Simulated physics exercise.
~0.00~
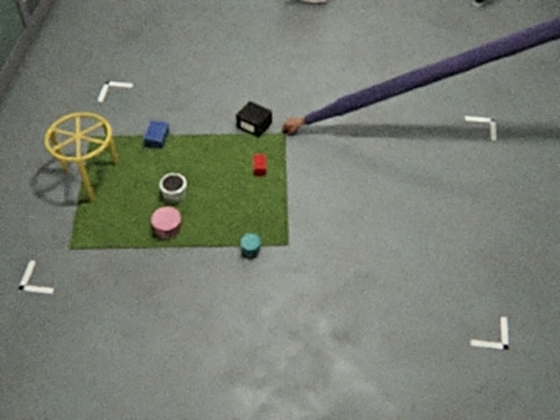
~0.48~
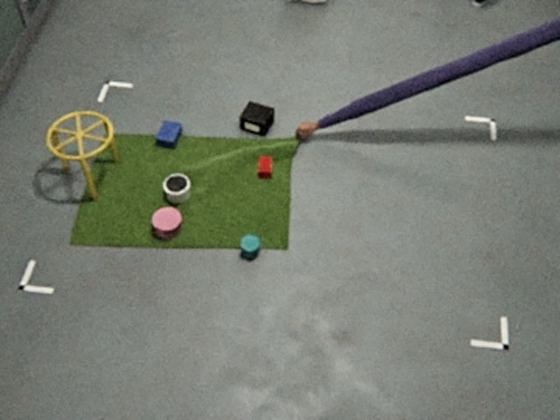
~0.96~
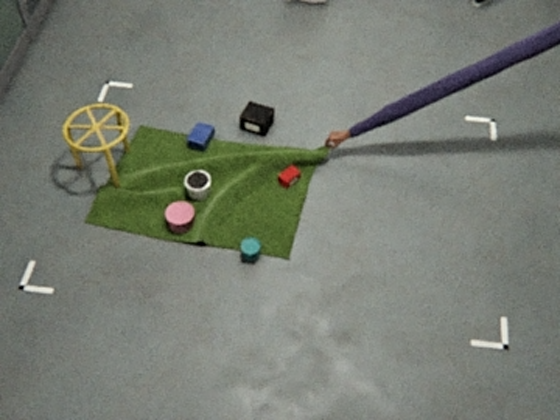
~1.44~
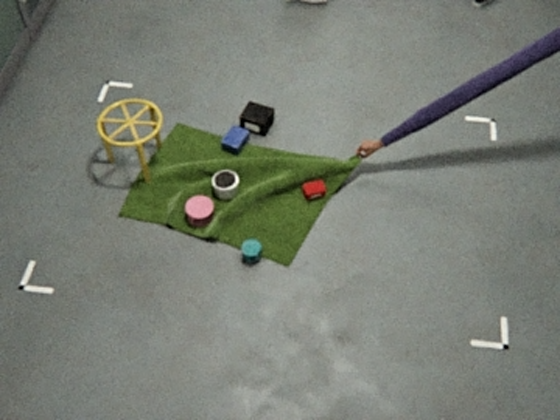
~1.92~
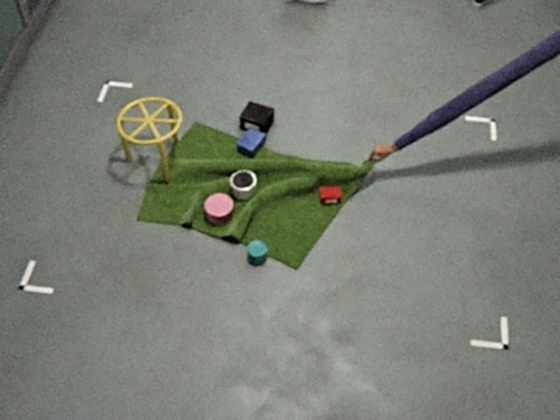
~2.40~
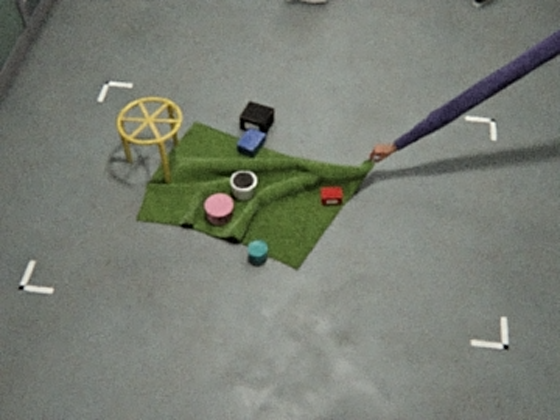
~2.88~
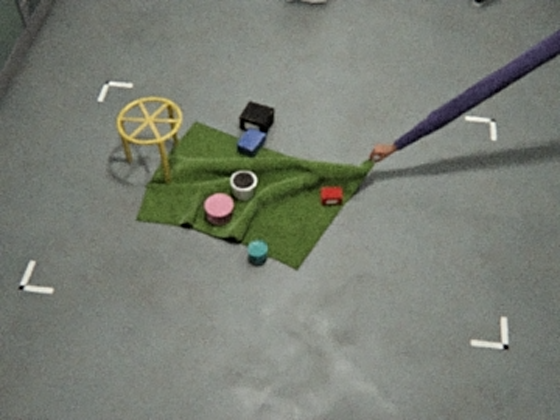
Purple-sleeved arm dragging a green rug rightward by its corner, carrying small objects and a yellow stool along, then holding it rumpled.
